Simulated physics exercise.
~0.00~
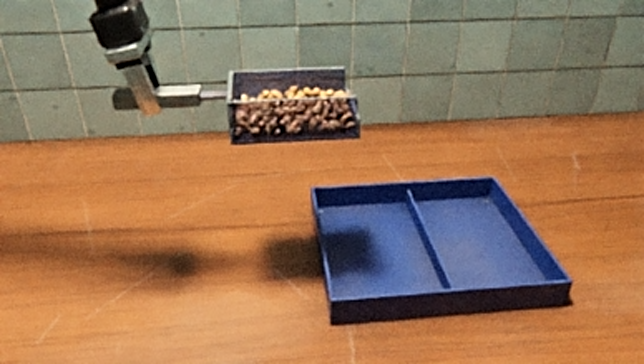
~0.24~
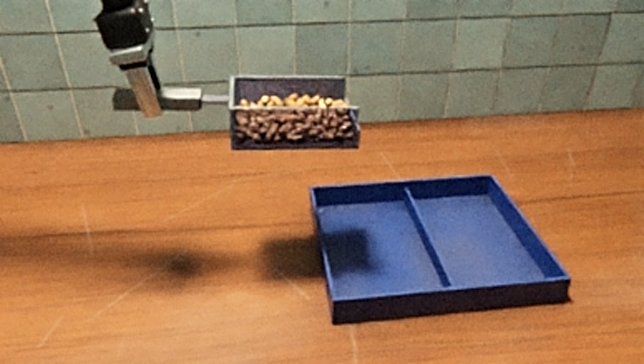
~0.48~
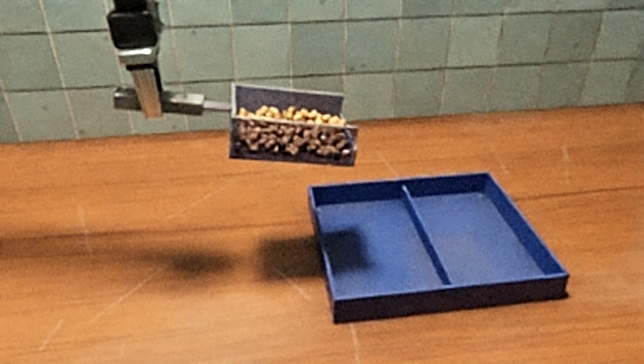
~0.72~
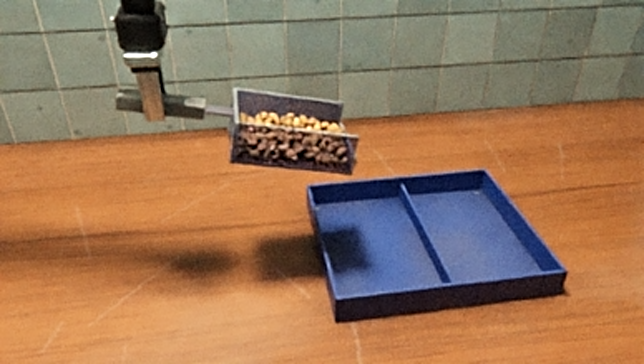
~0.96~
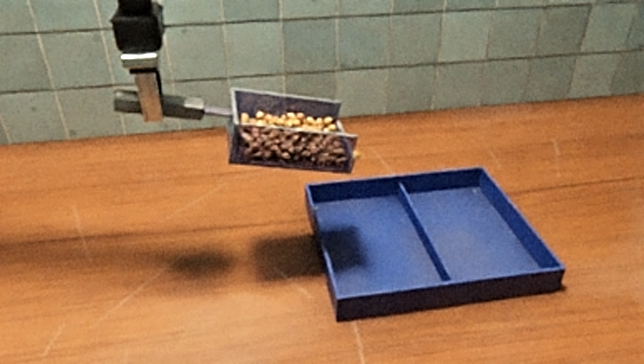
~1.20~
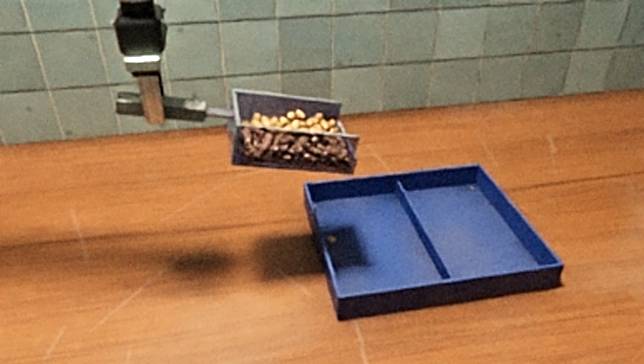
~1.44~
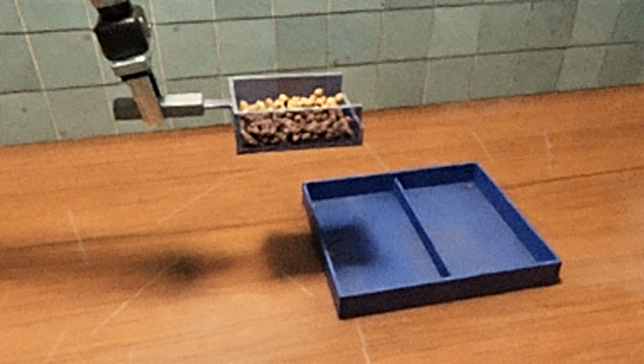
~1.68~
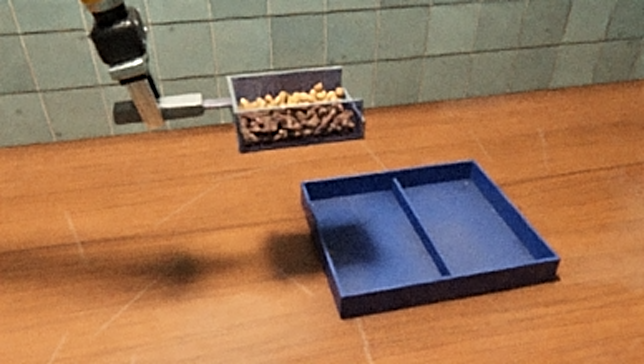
The clip opens on a robot arm holding a small, open blue box heaped with dried beans above a wooden table, with tiled wall behind. To the lower right sits an empty blue tray, split into two parts by a cross wall. The arm lowers the box a little and tips it so its right end dips. As it stays tilted, a single bean appears inside the left part of the tray. The arm then raises the box and brings it back towards level. It ends held above the table, still full of beans.
